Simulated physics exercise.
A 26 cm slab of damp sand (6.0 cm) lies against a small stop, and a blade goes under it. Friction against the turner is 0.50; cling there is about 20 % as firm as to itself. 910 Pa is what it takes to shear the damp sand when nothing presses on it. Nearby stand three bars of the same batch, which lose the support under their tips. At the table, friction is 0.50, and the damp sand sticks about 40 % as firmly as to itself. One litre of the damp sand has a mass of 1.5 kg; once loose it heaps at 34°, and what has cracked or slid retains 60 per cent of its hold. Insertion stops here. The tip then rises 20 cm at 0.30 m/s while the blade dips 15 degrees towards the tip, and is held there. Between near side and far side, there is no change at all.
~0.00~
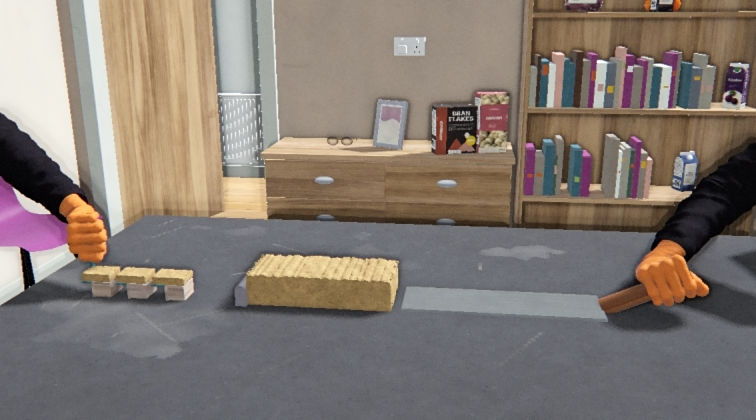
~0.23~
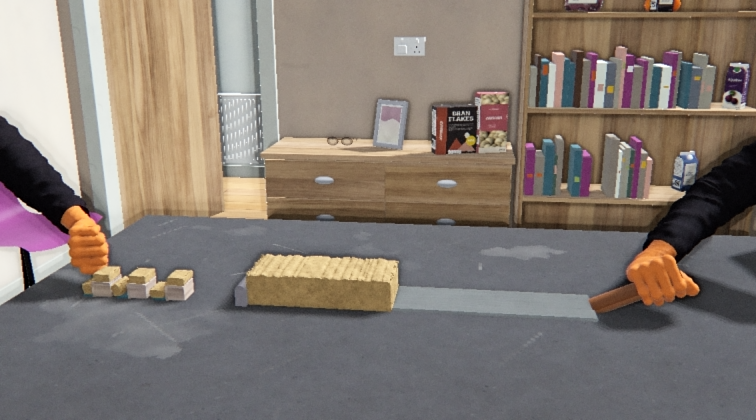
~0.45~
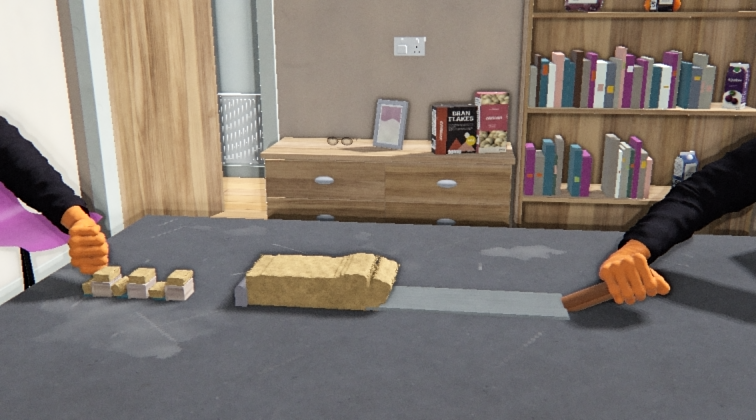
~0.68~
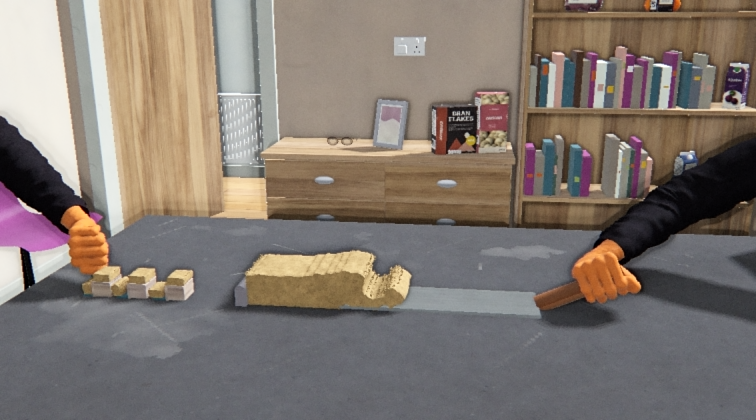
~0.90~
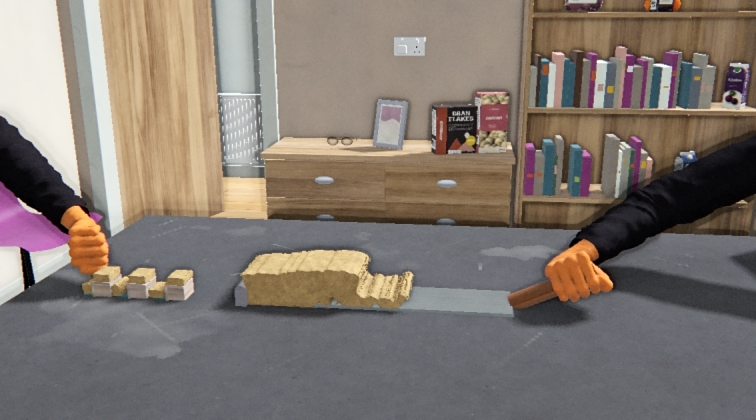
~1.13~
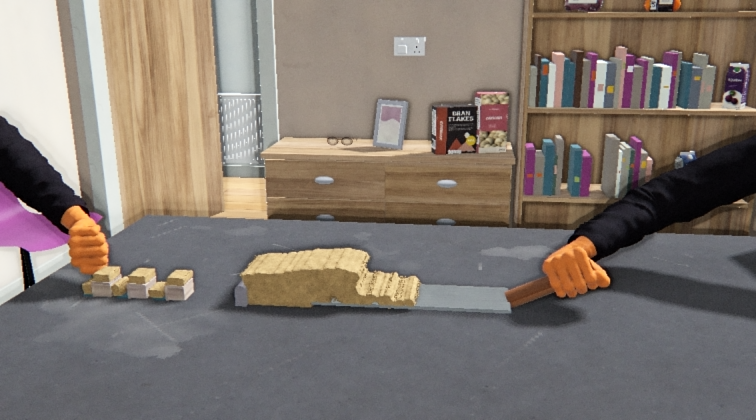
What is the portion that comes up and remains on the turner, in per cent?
Estimate: Near 44 %.
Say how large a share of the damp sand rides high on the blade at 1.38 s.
Around 10 percent at that moment.
After 1.38 s, the tip is 7.8 cm up.
After 1.67 s, the tip is 17 cm up.
After 1.96 s, the tip is 20 cm up and 44 % is riding high on the blade.
After 2.26 s, the tip is 20 cm up and 44 % is riding high on the blade.
After 2.36 s, at the end, the tip is 20 cm up and 44 % is riding high on the blade.
